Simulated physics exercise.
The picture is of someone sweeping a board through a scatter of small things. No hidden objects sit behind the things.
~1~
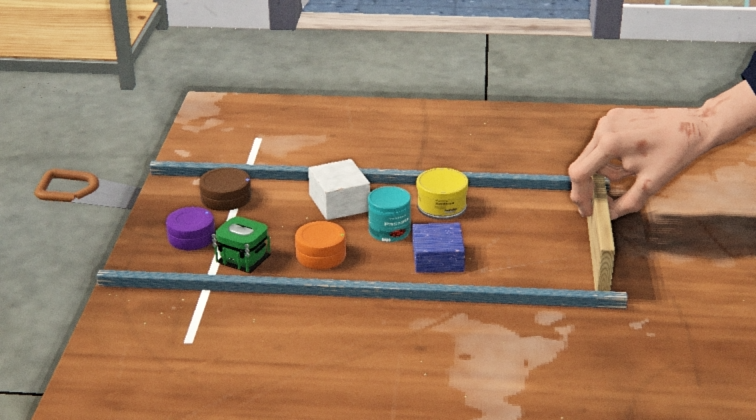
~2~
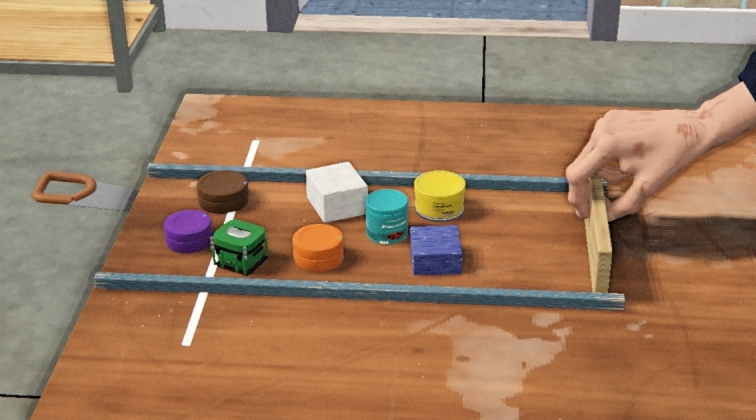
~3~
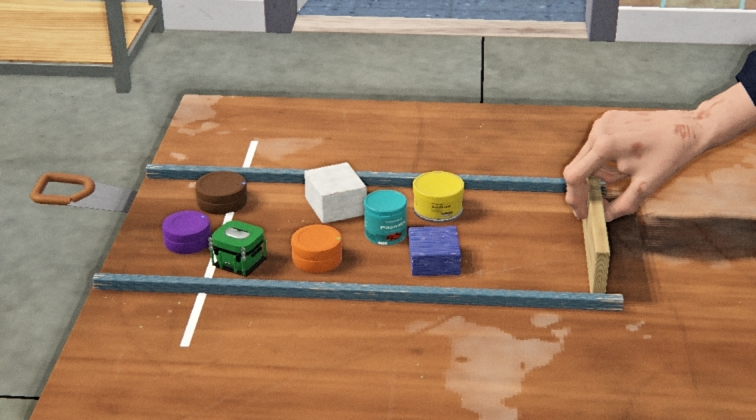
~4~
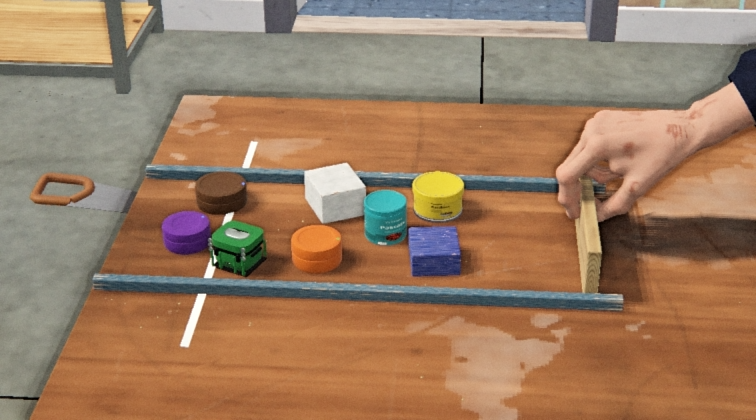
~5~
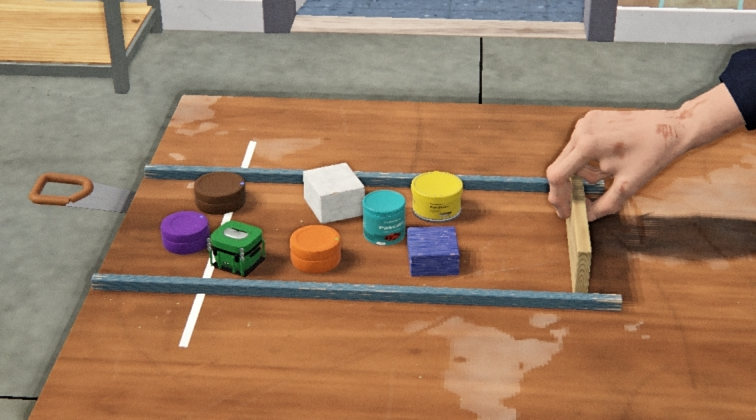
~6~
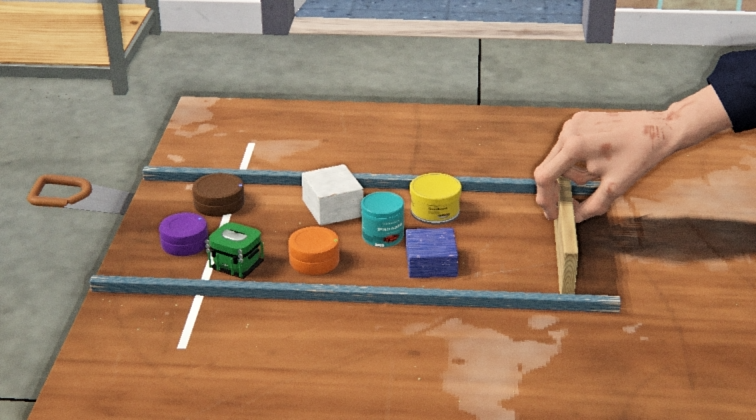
On a wooden workbench, a hand grips an upright board at the right end of two blue rails, with eight small tubs, lids and blocks scattered between them. The board stays nearly still at first, then the hand slides it slightly left, leaving a gap before the unmoved objects.
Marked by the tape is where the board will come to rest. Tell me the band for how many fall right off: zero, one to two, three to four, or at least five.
Band: One to two.
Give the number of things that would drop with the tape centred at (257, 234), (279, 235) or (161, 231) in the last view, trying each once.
Going through them in order, you'd see 0, 0 and 5.
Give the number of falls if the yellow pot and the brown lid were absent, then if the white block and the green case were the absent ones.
First 0, then 0.
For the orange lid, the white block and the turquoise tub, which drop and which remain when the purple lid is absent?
Result: Orange lid stays, white block stays, turquoise tub stays.
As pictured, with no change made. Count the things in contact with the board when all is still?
Contact count: 3.
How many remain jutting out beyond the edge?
The number is 2.
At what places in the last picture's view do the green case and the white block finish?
The first comes to rest at (102, 256), and the second at (162, 184).
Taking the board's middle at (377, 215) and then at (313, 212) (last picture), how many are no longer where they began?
Counting first: 5, next 7.
Early on, none off yet; purple lid at rest near (184, 234); brown lid at rest near (219, 194); green case at rest near (236, 250).
A while later, none off yet; purple lid at rest near (183, 234); brown lid moving near (208, 193); green case travelled about its own width near (198, 254).
Finally, the number that fall off is one or two; lost, brown lid.
